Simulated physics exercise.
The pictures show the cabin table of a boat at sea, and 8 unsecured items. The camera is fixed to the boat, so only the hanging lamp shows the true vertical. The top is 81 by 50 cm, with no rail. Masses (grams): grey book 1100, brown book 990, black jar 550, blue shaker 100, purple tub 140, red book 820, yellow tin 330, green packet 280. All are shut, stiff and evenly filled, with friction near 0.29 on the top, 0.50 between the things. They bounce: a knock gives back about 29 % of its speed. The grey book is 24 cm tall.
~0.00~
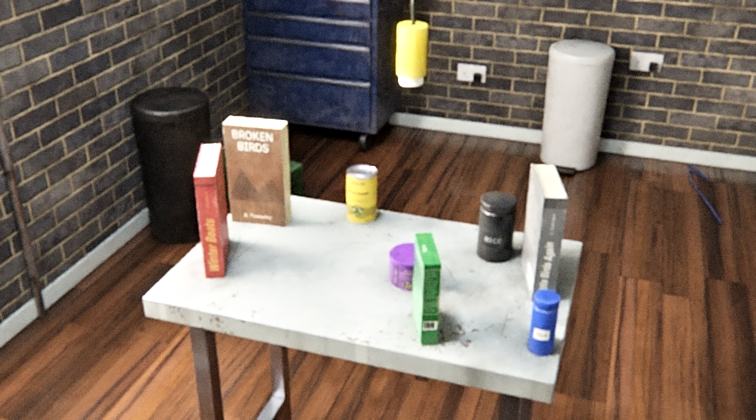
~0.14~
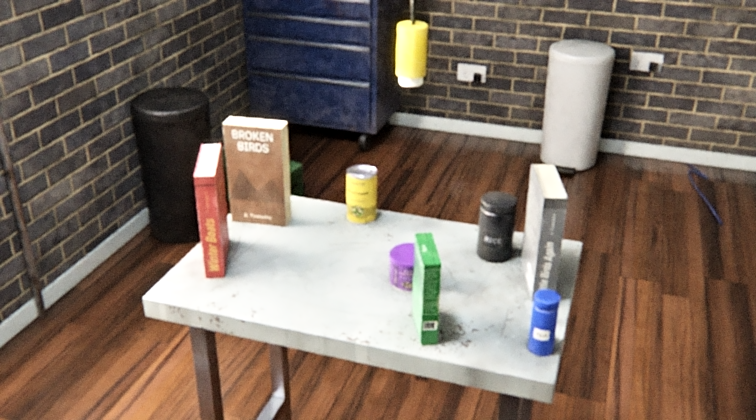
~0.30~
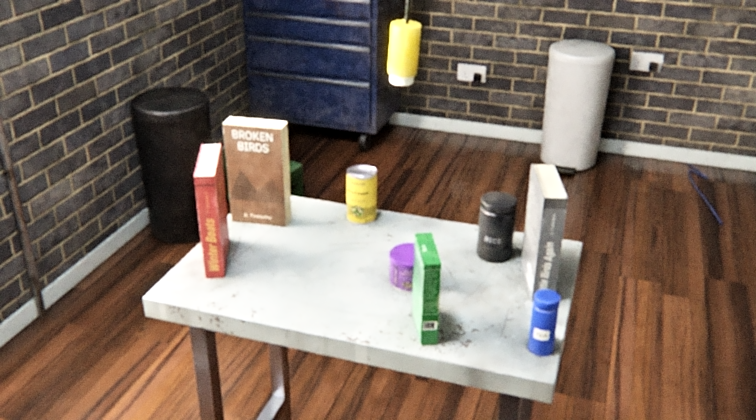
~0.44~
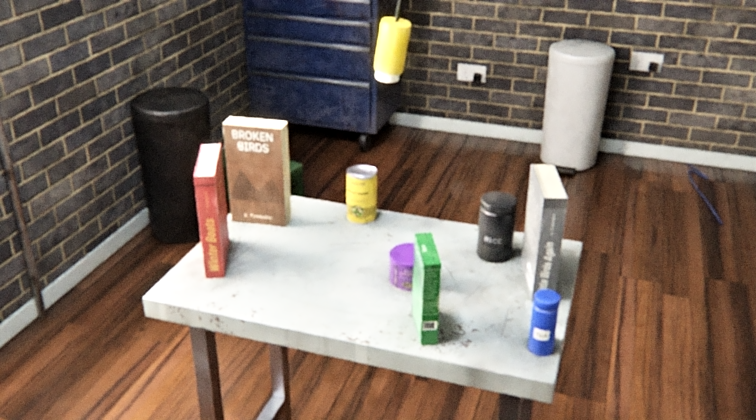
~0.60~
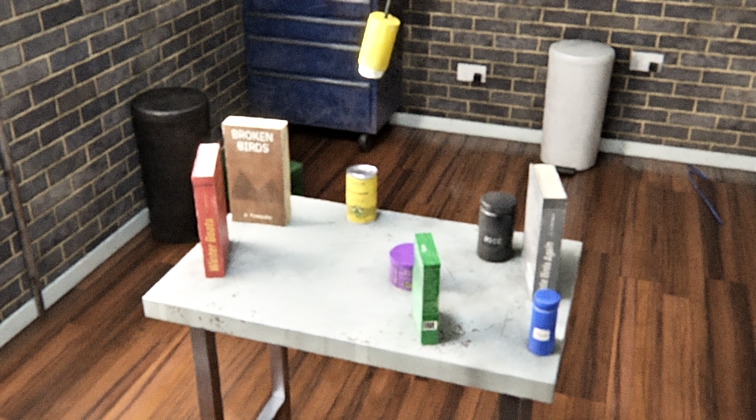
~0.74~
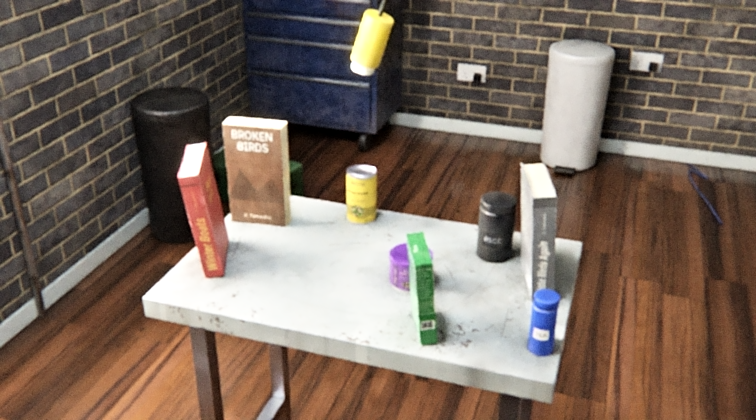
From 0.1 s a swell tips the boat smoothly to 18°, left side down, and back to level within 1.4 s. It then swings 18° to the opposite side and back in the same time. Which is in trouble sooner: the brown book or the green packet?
Of the two named, the latter: The green packet.
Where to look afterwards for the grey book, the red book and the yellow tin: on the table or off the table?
The grey book is still on the table; the red book ends off the table; the yellow tin is still on the table.
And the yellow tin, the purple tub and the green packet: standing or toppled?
The yellow tin keeps standing; the purple tub falls over; the green packet falls over.
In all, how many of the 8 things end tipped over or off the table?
4 of them.
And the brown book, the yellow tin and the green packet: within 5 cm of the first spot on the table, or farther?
The brown book holds its spot; the yellow tin keeps its place; the green packet ends elsewhere.
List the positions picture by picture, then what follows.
In the first picture, boat level; brown book (258, 173); green packet (426, 289).
In the second picture, boat level; blue shaker (544, 323); purple tub (411, 268).
In the third picture, floor tilted 3°, left side down; red book (213, 210); yellow tin (362, 195).
In the fourth picture, floor tilted 9°, left side down; grey book (543, 232); black jar (497, 227).
In the fifth picture, floor tilted 15°, left side down; blue shaker (544, 323); purple tub (411, 268).
In the sixth picture, floor tilted 18°, left side down; brown book (258, 173); green packet (422, 288) rocked 5° off its seat.
By 1.14 s, floor tilted 9°, left side down; red book now off the table; green packet on its side near (332, 320); brown book 2 cm from its spot near (251, 172).
By 1.64 s, floor tilted 2°, right side down; green packet on its side near (311, 316); brown book 2 cm from its spot near (251, 172); grey book rocked 69° off its seat.
When it is over (4.2 s), off the table, red book; lying over on the table, grey book, purple tub and green packet; not toppled but over 5 cm from the start, black jar; the other 3 within 5 cm of the start. End places, in pixels of the last picture, brown book near (262, 173), green packet near (321, 318). Brown book was never lost; green packet went at 0.92 s.
